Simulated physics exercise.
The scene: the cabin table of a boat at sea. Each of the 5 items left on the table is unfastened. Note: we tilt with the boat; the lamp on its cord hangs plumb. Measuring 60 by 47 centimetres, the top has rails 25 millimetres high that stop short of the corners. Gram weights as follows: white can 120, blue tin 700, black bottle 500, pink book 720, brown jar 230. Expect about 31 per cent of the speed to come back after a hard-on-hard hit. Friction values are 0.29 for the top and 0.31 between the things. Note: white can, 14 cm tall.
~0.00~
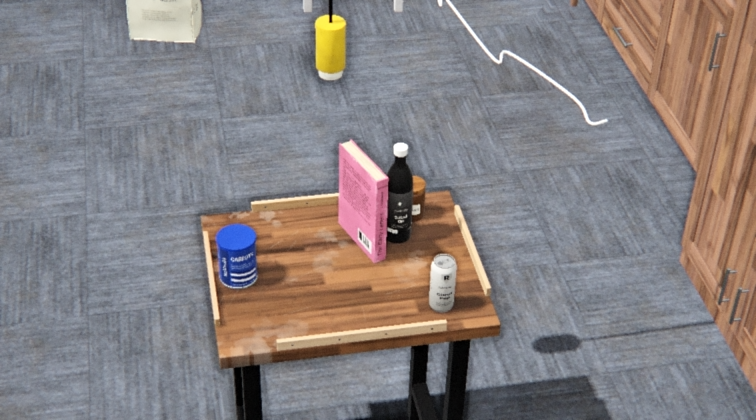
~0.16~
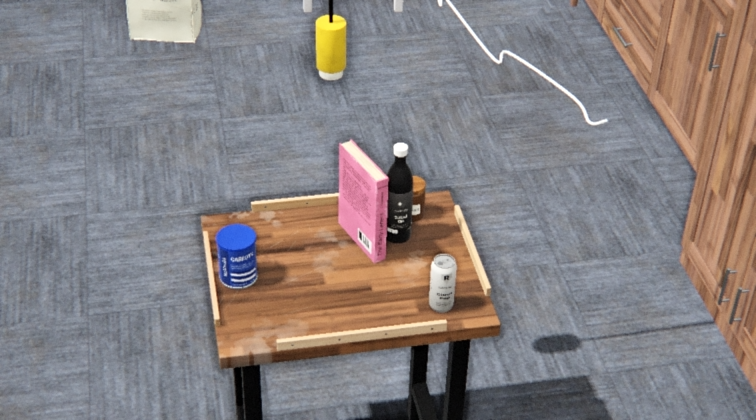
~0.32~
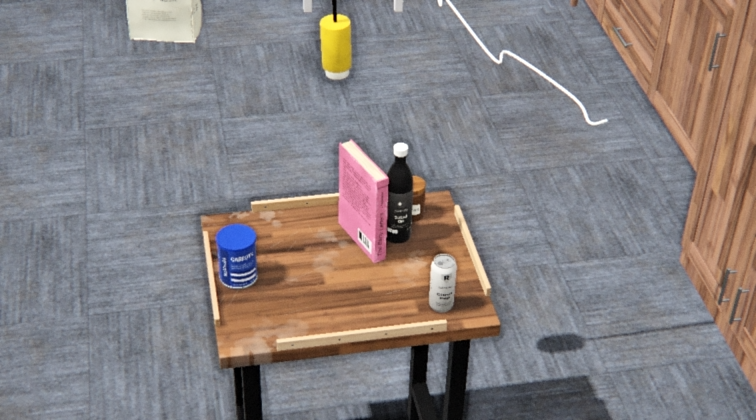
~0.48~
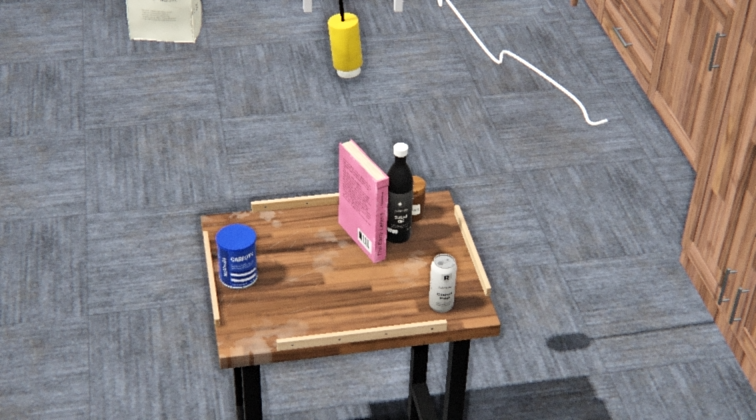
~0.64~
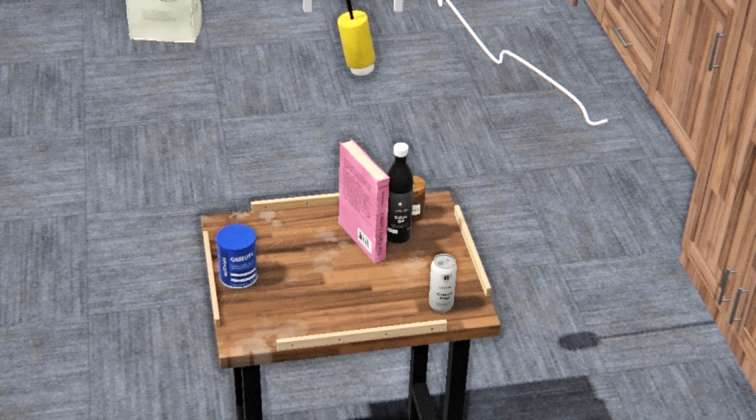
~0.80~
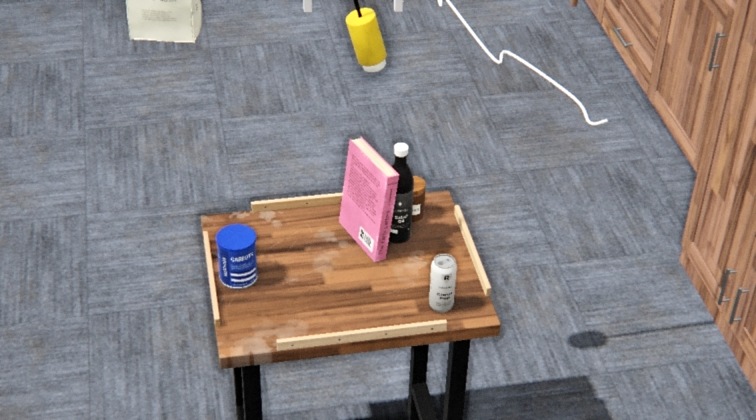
At first a blue tin, a pink book, a black bottle, a brown jar and a white can stand still on a wooden table with low rails. Then the yellow hanging lamp swings gradually to the right, its shadow shifting too, and lastly the book leans slightly right while the other items stay put.
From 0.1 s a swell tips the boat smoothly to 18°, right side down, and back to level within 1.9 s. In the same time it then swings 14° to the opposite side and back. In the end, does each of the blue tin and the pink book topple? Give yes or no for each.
Blue tin: No, it stands; pink book: Yes, it topples.
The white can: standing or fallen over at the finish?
In the last frame the white can remains up.
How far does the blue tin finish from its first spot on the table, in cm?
I'd say about 3 cm between start and finish.
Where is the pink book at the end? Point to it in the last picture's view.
Rest point: Near (664, 366).
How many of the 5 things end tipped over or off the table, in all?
The number here is 3.
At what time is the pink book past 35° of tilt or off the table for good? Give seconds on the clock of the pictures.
Answer: About 1.0 s.
Around 1.50 s, boat heeled 10°, right side down; black bottle and brown jar now off the table; pink book tipped 68° against what carries it near (455, 207); blue tin shifted 3 cm near (250, 255).
Around 2.00 s, boat level; pink book now off the table; blue tin shifted 3 cm near (250, 256); white can shifted 3 cm.
Around 2.90 s, boat heeled 13°, left side down; blue tin shifted 3 cm near (250, 256); white can shifted 3 cm.
Finally (4.4 s), off the table and tipped over, black bottle, pink book and brown jar; the other 2 still in place (within 5 cm). Final places as that camera would see them, blue tin near (249, 256), pink book near (664, 366).
